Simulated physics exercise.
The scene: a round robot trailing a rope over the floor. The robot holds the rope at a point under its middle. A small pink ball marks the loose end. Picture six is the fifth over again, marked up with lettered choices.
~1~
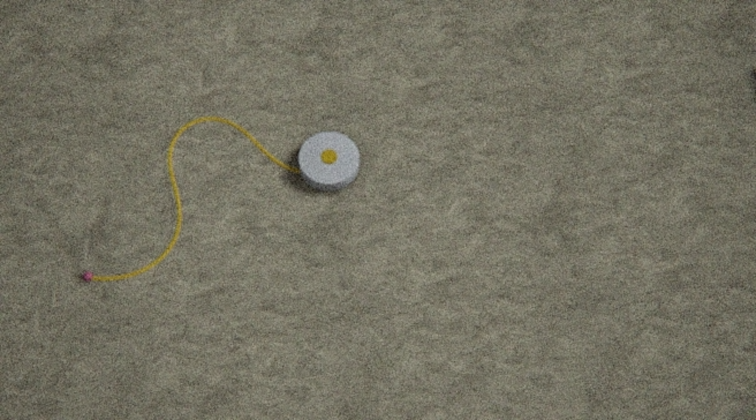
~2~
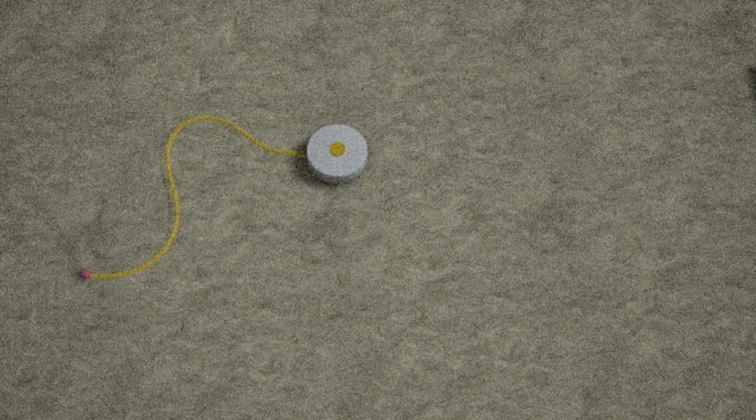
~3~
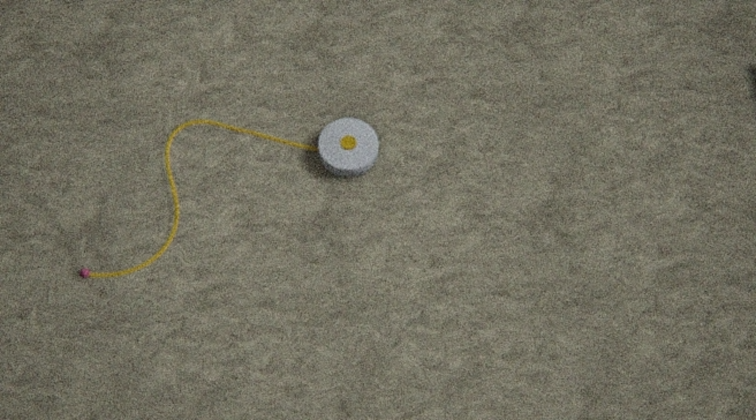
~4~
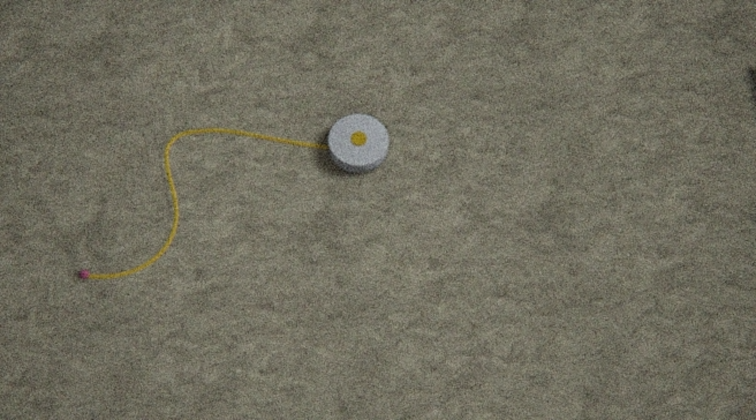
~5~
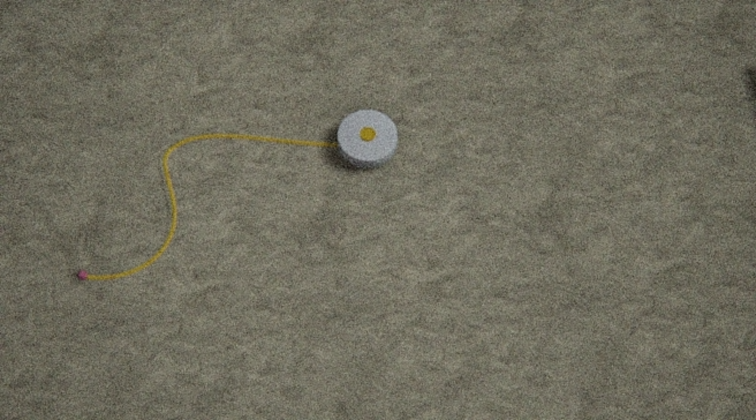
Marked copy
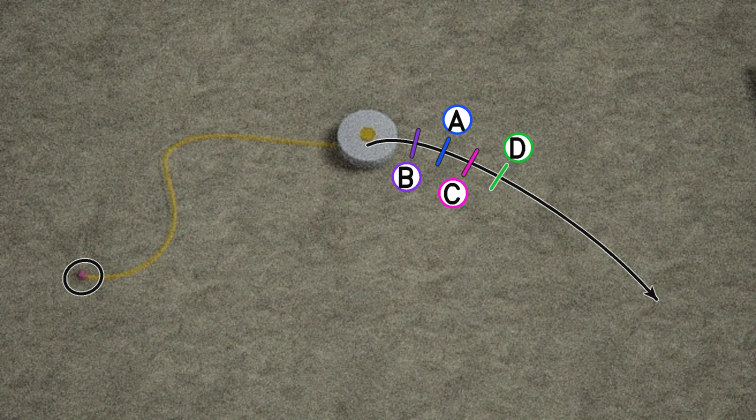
A mottled grey-brown floor fills the view, seen from high above and slightly tilted. A round pale grey robot with a yellow dot on top sits just above the middle, trailing a yellow rope that curves leftward in an S shape to a small pink end at lower left. The robot slides a short way right and slightly upward, drawing the rope's upper bend flatter, while the pink end barely shifts.
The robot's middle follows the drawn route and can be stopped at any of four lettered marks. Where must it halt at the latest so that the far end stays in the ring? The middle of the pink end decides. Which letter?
It should halt at C.
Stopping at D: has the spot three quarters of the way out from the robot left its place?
Yes.
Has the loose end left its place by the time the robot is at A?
By then, no.
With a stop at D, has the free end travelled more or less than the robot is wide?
Less.
On the marked copy, A at (443, 151); B at (415, 143); C at (470, 163); D at (499, 177); the ring at (83, 277); the route from (367, 145) via (523, 190) to (657, 300).
Following C. Soon after the start, robot (404, 136), middle of the rope (203, 160), free end (83, 275).
Later, robot (442, 145), middle of the rope (242, 173), free end (83, 276).
In the end, robot (471, 157), middle of the rope (269, 183), free end (91, 276); the free end is still in its ring.
As for the rest, A is safe but short; B is safe but short; D drags the free end to (111, 270).
